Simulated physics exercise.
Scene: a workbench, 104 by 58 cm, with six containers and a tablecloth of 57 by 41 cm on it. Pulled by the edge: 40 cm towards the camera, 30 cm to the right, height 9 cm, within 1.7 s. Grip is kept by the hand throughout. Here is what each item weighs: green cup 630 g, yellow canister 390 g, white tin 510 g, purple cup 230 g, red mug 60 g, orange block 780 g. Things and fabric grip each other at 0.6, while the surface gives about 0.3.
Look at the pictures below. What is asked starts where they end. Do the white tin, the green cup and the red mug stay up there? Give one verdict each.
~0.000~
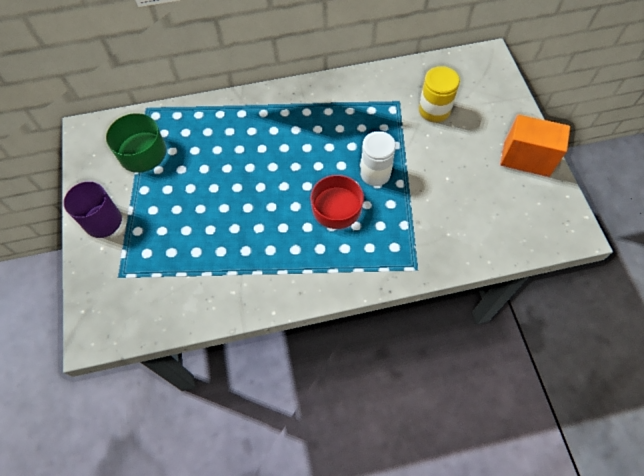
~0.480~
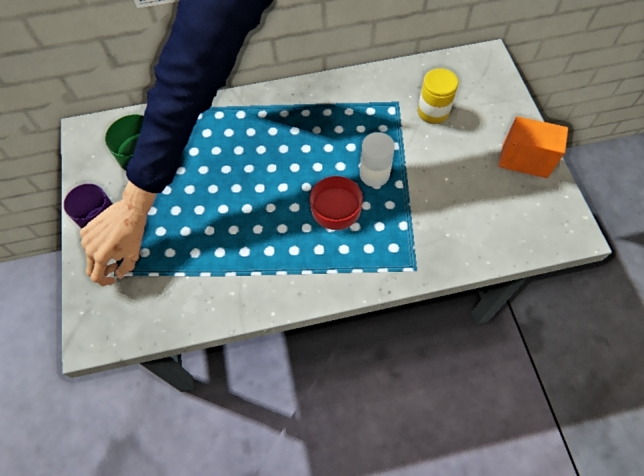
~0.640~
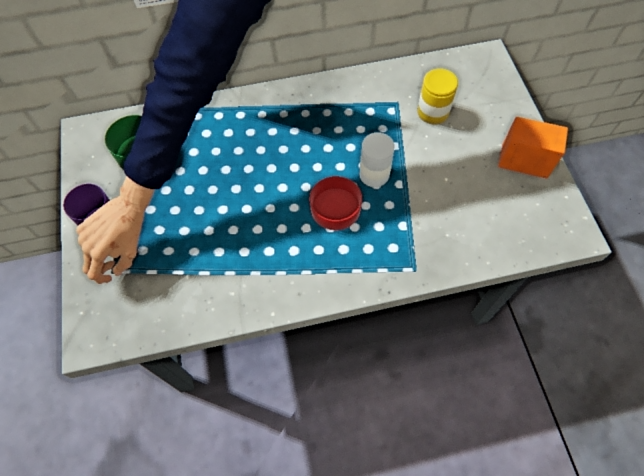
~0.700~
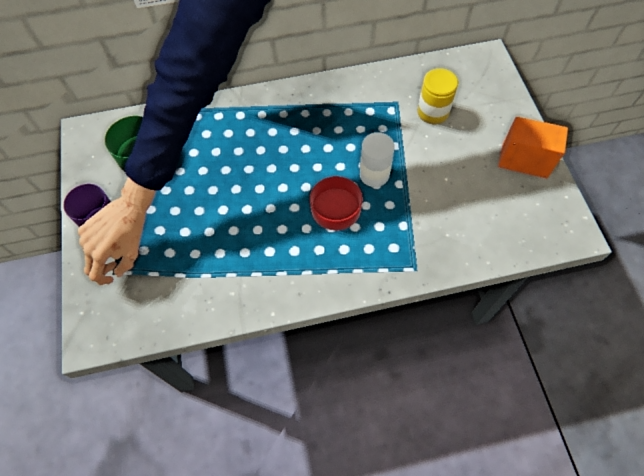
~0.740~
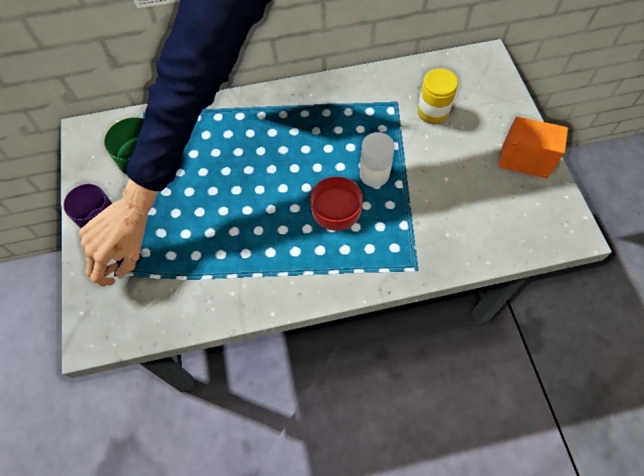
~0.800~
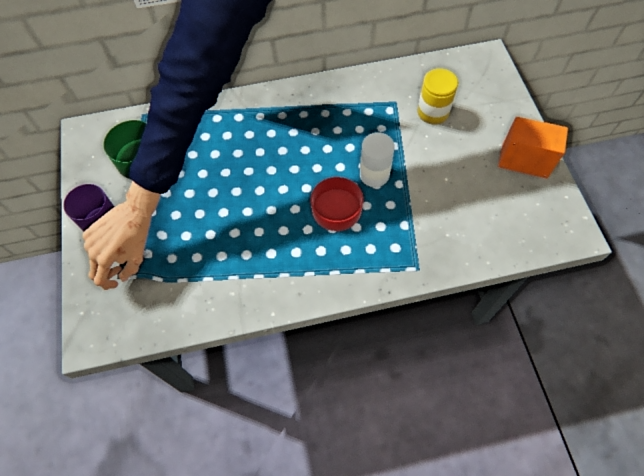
Outcome: The white tin winds up on; the green cup winds up off; the red mug winds up on.
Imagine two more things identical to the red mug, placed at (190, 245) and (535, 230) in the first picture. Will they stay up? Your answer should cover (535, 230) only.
Still on top.
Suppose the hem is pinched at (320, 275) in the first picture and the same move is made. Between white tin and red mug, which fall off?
Lab note: White tin is gone from the top, red mug is gone from the top.
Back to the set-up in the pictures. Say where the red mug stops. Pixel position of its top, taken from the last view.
Roughly (386, 236).
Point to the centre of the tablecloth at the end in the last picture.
(318, 276), roughly.
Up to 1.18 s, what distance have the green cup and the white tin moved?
Green cup: 10 cm; white tin: 0 cm.
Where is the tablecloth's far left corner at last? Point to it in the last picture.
It settles at roughly (151, 357).
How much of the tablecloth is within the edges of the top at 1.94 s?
Roughly 80% of it.
At 1.2 s, 100 % of the tablecloth is still over the top; green cup 11 cm off its start, red mug 2 cm off its start.
At 1.6 s, 95 % of the tablecloth is still over the top; green cup 27 cm off its start, red mug 6 cm off its start.
At 1.9 s, 80 % of the tablecloth is still over the top; green cup 41 cm off its start at (195, 313), red mug 10 cm off its start at (384, 217).
At 2.3 s, 65 % of the tablecloth is still over the top; green cup over the edge, red mug 12 cm off its start, white tin 4 cm off its start.
At 3.9 s, 65 % of the tablecloth is still over the top; green cup over the edge, red mug 12 cm off its start at (386, 236), white tin 5 cm off its start at (374, 165).
